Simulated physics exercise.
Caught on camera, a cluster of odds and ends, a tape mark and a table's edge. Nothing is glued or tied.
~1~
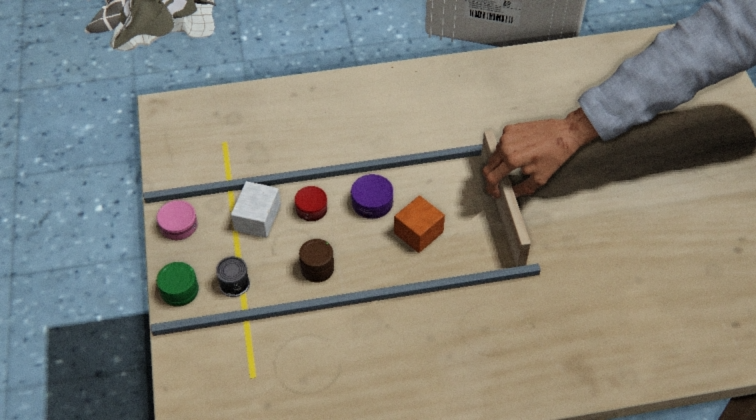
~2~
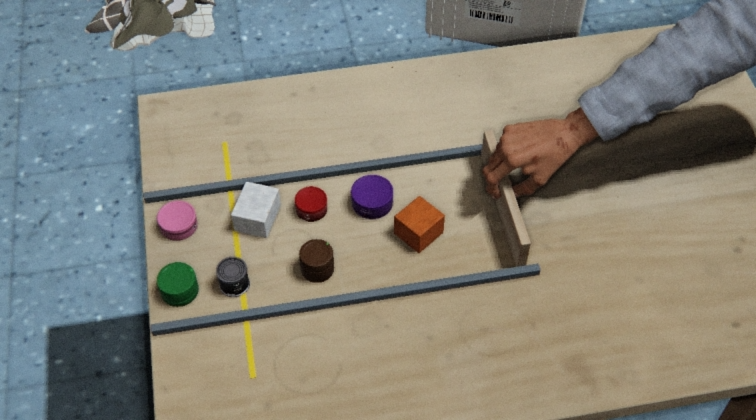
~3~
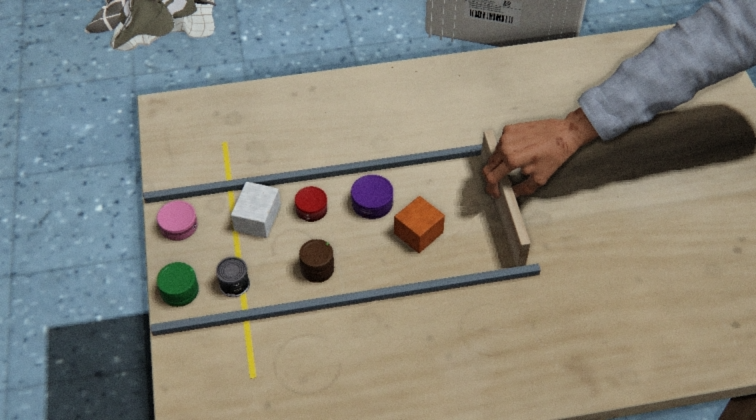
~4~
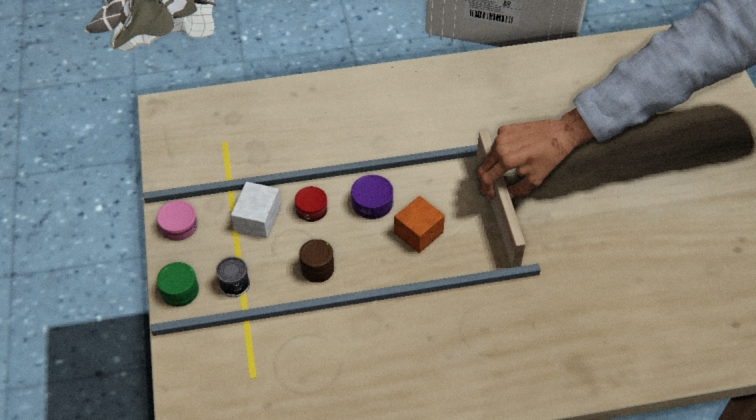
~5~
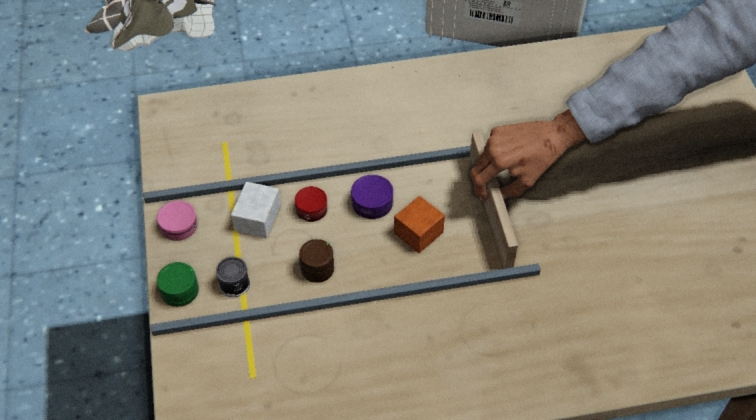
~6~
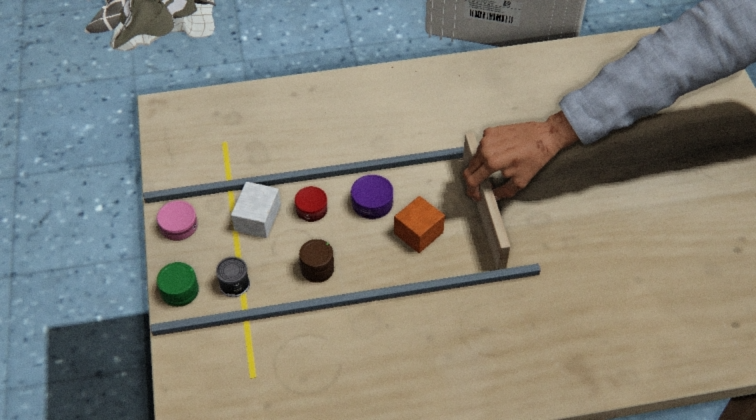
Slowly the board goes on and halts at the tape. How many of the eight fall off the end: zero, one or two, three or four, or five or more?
The number that fall off is one or two.
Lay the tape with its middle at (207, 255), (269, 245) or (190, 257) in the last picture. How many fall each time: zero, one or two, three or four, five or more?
Taking them in turn, three to four; just one or two; 5 or more.
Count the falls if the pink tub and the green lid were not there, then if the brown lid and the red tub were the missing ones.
0 in the first case, 1 in the second.
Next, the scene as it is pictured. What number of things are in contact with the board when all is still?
3 of them.
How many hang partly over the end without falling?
Overhanging: 2.
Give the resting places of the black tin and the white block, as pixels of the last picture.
The black tin at (192, 285), the white block at (150, 224).
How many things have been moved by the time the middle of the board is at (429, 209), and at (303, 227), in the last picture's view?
At the one place 1, at the other 6.
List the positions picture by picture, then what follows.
Green lid (178, 284); pink tub (178, 221); black tin (233, 277); board (504, 197); tape (238, 250), in the first frame.
Pink tub (178, 221); board (504, 197), in the second frame.
Black tin (233, 277); purple tub (372, 197), in the third frame.
Green lid (178, 285); red tub (311, 204), in the fourth frame.
Pink tub (178, 221); brown lid (317, 261), in the fifth frame.
Green lid (178, 285); pink tub (178, 221); black tin (233, 277); board (485, 200); tape (238, 250), in the sixth frame.
Soon after, none off yet; green lid at rest near (178, 285); pink tub at rest near (178, 221); black tin at rest near (233, 277).
By the end, the number that fall off is one or two; fallen, pink tub.
